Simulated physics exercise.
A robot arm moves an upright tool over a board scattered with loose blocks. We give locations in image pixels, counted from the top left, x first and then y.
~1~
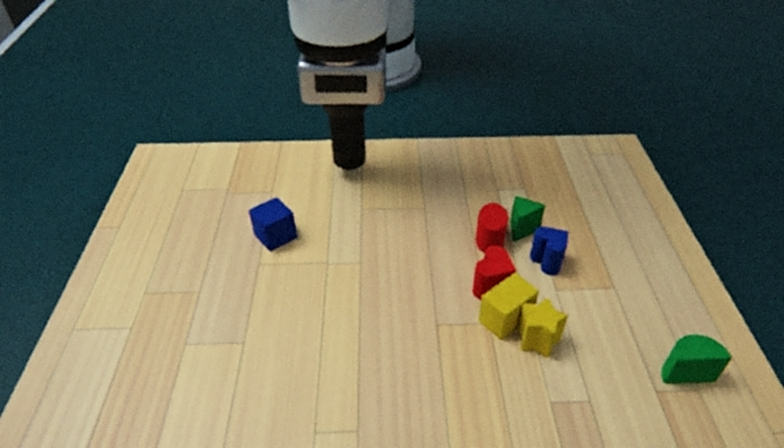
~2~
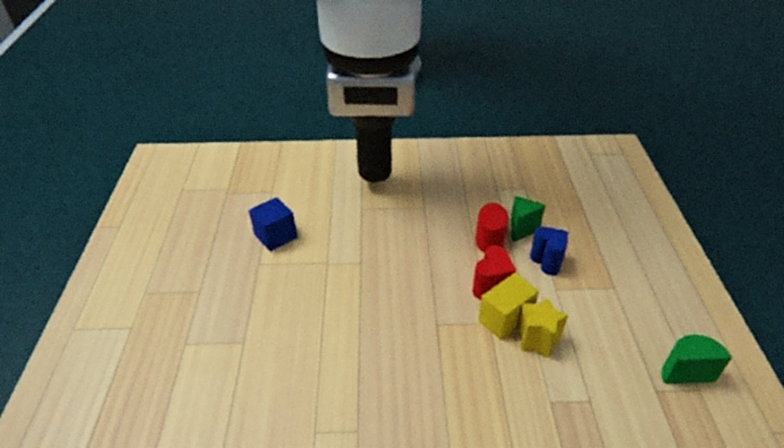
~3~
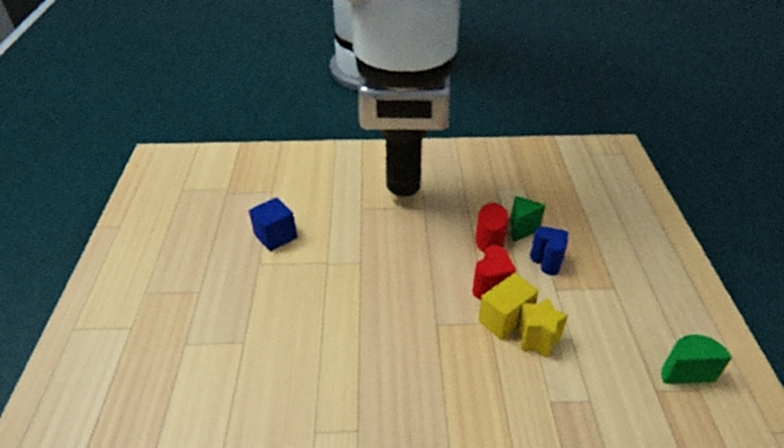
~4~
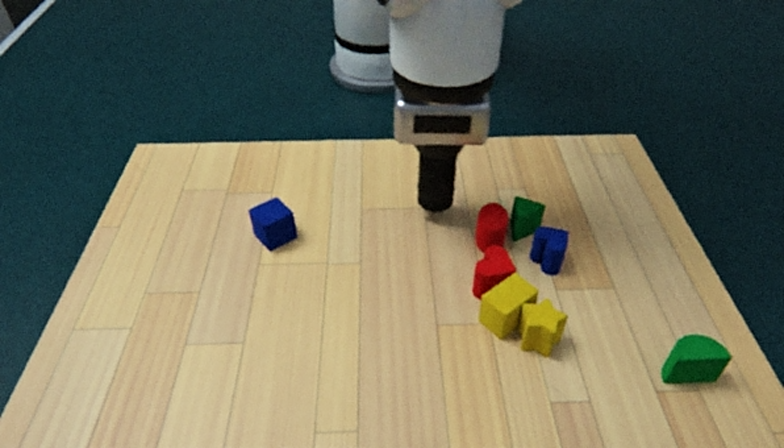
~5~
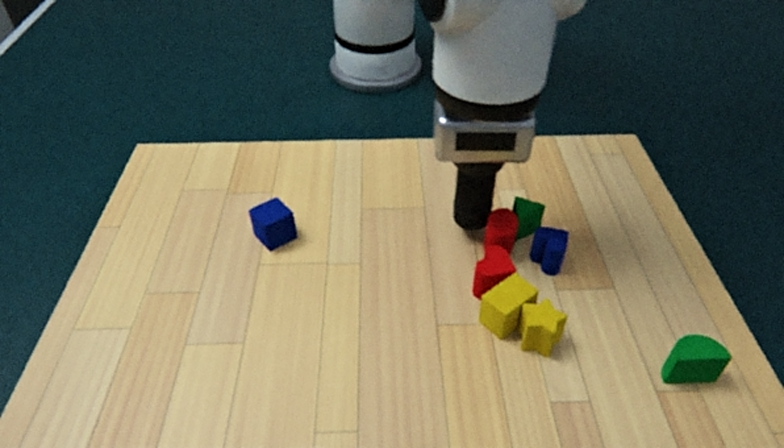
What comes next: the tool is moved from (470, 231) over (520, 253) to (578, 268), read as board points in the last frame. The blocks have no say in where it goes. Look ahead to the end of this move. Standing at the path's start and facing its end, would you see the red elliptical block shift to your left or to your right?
Over to the right.
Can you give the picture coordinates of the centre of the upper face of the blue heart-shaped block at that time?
The spot you're after is about (621, 265) in the image.
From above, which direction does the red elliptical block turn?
Clockwise rotation.
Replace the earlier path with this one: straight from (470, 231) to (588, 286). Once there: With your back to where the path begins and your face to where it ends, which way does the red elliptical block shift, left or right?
The shift is to the right of that direction.
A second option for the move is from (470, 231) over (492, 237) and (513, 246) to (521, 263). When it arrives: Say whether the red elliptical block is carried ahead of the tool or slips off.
The tool should keep driving it forward.
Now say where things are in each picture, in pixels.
Tool's lower end at (350, 161); red heart-shaped block at (496, 261); red elliptical block at (494, 215); green triangle at (527, 205); blue heart-shaped block at (554, 236), in the first frame.
Tool at (375, 173); blocks still, in the second frame.
Tool at (403, 186); blocks still, in the third frame.
Tool at (435, 202); blocks still, in the fourth frame.
Tool at (471, 219); red heart-shaped block at (496, 261); red elliptical block at (503, 220); green triangle at (527, 205); blue heart-shaped block at (554, 236), in the fifth frame.
The first path, step by step. One third of the way, tool at (505, 236); red elliptical block at (538, 240); green triangle at (530, 206), turned 25° anticlockwise; blue heart-shaped block at (574, 244), turned 15° anticlockwise.
Two thirds of the way, tool at (542, 246); red elliptical block at (568, 256), turned 55° clockwise; green triangle at (537, 208), turned 65° anticlockwise; blue heart-shaped block at (608, 257), turned 70° anticlockwise.
At the end, tool at (582, 256); red heart-shaped block still; red elliptical block at (587, 269), turned 105° clockwise; green triangle at (537, 208), turned 65° anticlockwise; blue heart-shaped block at (621, 265), turned 120° anticlockwise.
